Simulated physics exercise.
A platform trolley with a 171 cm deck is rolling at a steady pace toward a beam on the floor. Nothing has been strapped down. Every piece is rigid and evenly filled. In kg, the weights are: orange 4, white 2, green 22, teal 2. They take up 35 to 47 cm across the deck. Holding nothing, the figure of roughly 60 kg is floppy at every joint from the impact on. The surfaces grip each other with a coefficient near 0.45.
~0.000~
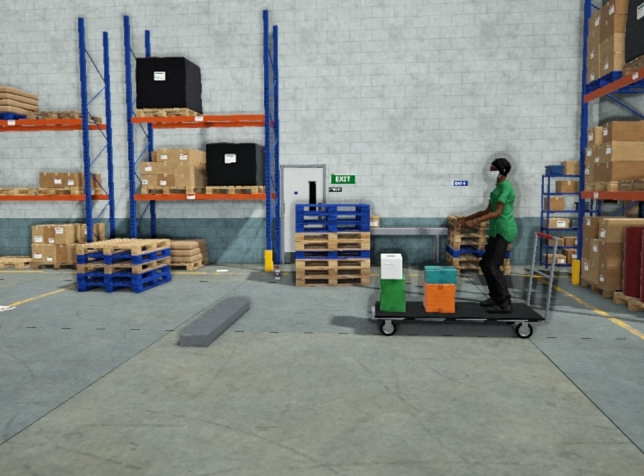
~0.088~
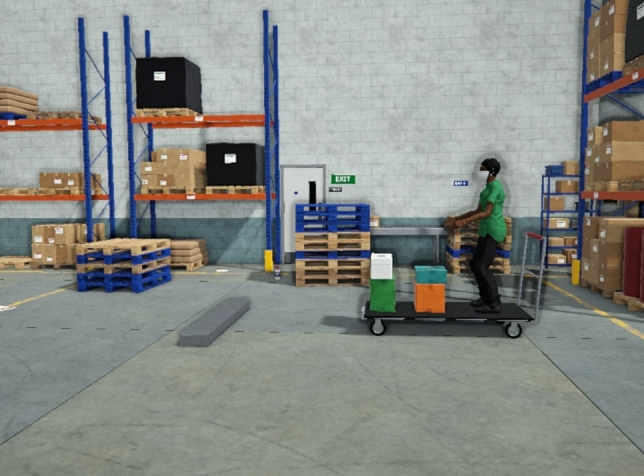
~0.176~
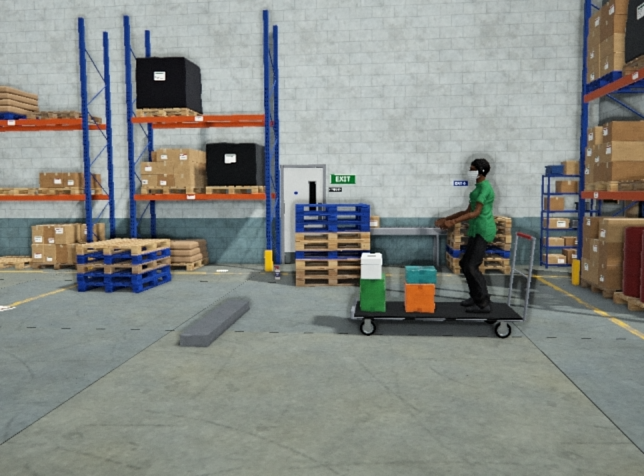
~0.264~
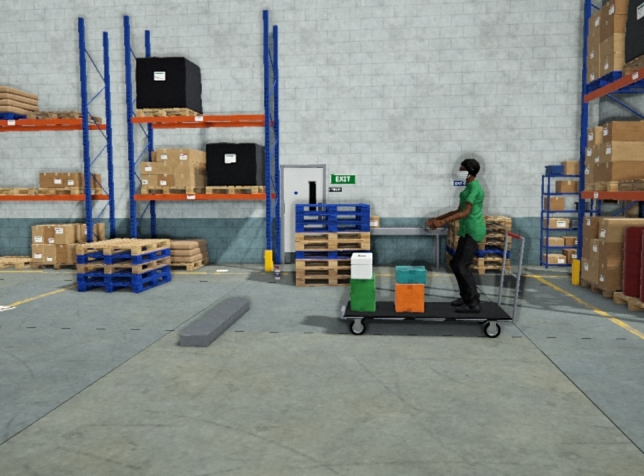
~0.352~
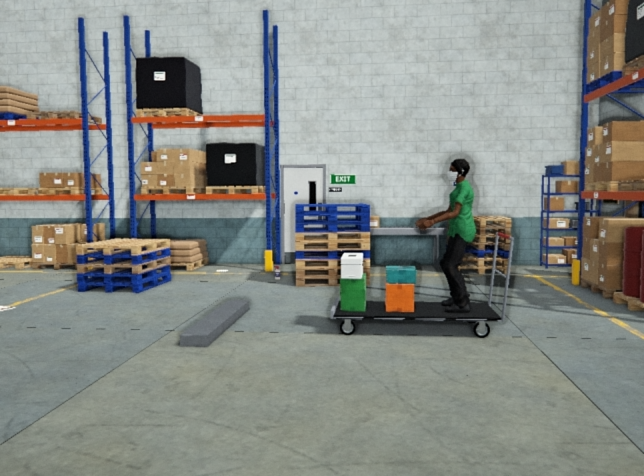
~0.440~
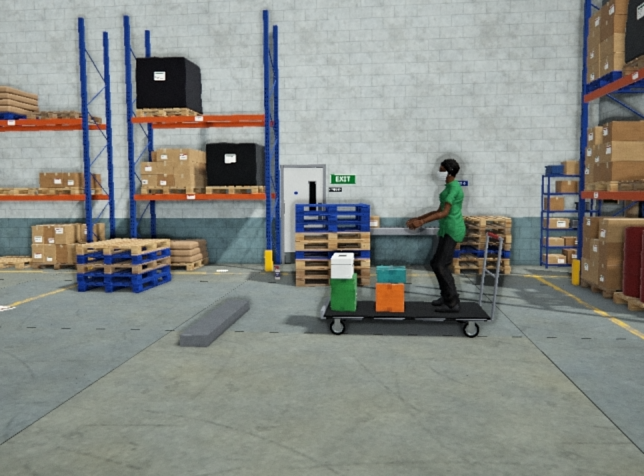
A person in a green shirt rides a trolley carrying stacked boxes steadily to the left.
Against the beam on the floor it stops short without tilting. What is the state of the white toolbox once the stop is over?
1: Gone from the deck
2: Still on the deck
1, gone from the deck.
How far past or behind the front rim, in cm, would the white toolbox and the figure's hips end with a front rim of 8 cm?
Rest positions from the front rim: White 50 cm past; hips 110 cm behind.
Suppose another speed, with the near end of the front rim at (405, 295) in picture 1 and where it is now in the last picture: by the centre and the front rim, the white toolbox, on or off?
With that change, white ends up shed.
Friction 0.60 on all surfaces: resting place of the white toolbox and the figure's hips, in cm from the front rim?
Final: White 50 cm past rim; hips 110 cm behind rim.
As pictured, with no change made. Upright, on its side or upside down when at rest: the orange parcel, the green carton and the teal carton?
Finally the orange one is the right way up, the green one is the right way up, and the teal one is the right way up.
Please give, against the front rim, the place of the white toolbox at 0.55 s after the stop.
Past the rim, near 15 cm.
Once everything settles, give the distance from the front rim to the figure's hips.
Some 110 cm behind it.
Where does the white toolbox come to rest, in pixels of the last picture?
End point: About (186, 315) px.
After 1.40 s the deck stops.
After 1.65 s the white toolbox is 1 cm past the rim, tilted 10°, near (222, 265) in the last picture's view.
After 1.95 s the white toolbox is 15 cm past the rim, tilted 110°, near (210, 296) in the last picture's view.
After 2.40 s the white toolbox is 43 cm past the rim, tilted 180°, near (187, 315) in the last picture's view.
When all is still (2.6 s), past the rim, white toolbox; behind it, orange parcel, green carton, teal carton and the figure's hips.
